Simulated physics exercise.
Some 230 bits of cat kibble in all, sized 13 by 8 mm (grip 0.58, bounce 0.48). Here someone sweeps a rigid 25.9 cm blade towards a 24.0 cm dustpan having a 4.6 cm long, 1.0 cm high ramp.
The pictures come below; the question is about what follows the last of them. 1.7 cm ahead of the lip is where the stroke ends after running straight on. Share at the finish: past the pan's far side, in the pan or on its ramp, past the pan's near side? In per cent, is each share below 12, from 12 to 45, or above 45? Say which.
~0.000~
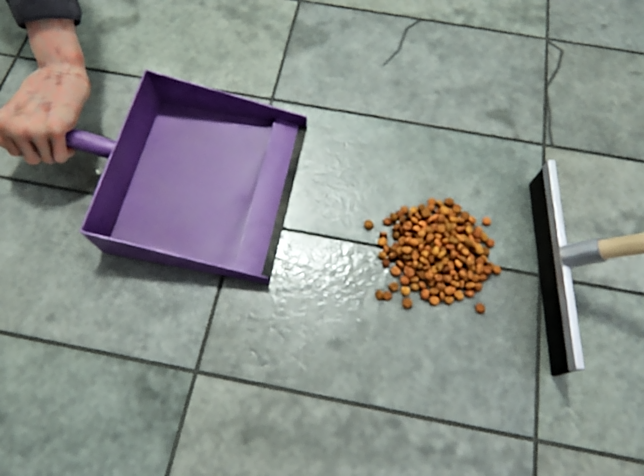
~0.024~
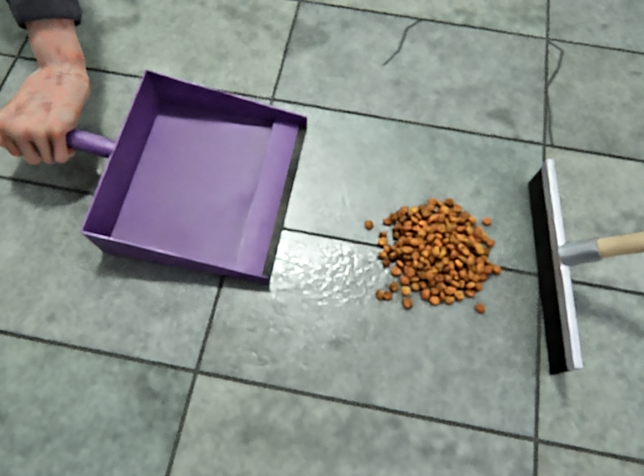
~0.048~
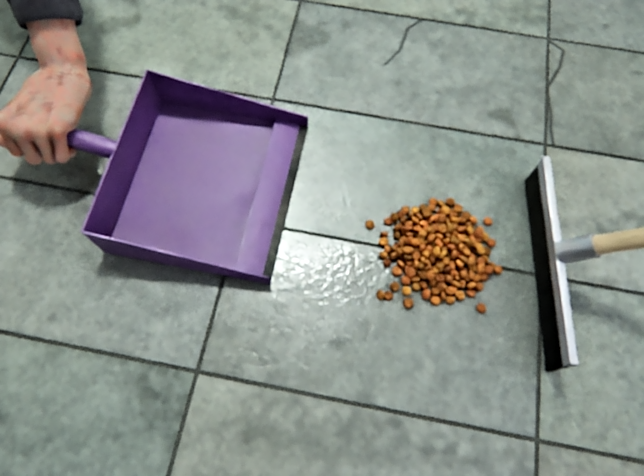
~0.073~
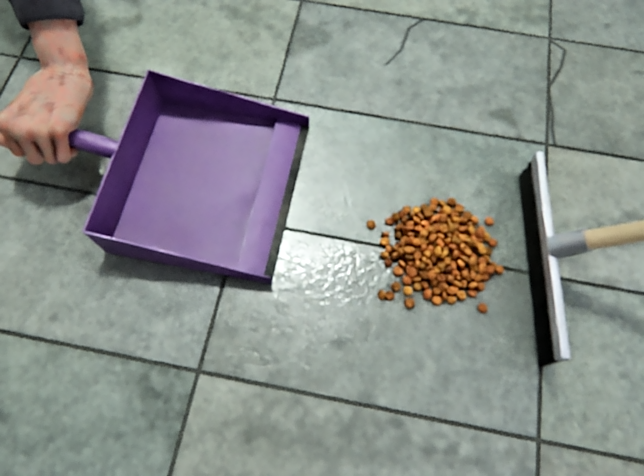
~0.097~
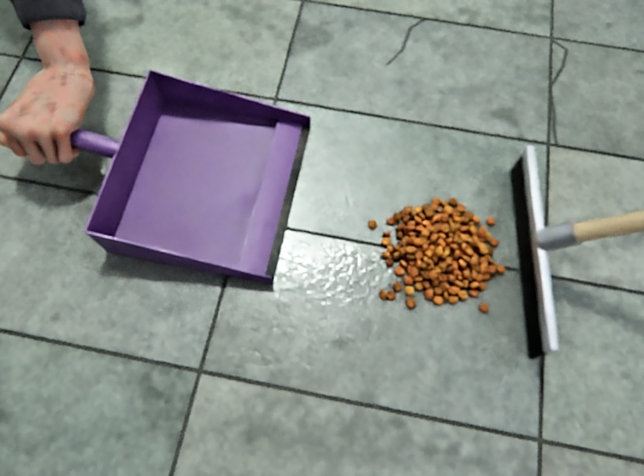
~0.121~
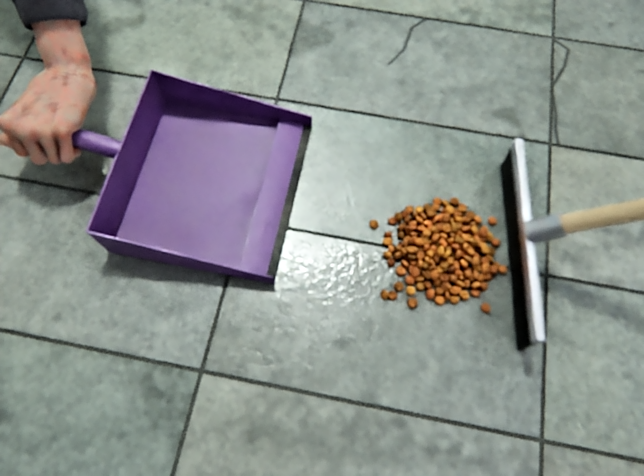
Far side: Below 12; pan: From 12 to 45; near side: Below 12.
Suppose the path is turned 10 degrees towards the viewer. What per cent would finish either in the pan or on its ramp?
I'd expect close to 35 percent.
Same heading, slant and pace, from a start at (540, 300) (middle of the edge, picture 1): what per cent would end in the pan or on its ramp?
Estimate: ~ 25 %.
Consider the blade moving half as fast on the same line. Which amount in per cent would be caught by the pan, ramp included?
About 10 per cent.
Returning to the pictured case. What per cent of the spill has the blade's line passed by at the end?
25 %.
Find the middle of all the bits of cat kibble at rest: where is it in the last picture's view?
Est. centre at rest: (307, 206) px.
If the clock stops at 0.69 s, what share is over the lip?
Some 15 per cent by that point.
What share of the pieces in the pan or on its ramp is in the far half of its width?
80 per cent.
Then, at 0.31 s, middle of the blade 16 cm from the lip; 0 % over the lip, far side 0 %, near side 5 %.
After 0.44 s, middle of the blade 7 cm from the lip; 0 % over the lip, far side 0 %, near side 5 %.
After 0.69 s, middle of the blade 3 cm from the lip; 15 % over the lip, far side 0 %, near side 10 %.
By 1.1 s all is still; far side 0 %, pan 15 %, near side 10 %, in front of the lip or behind the blade 75 %.
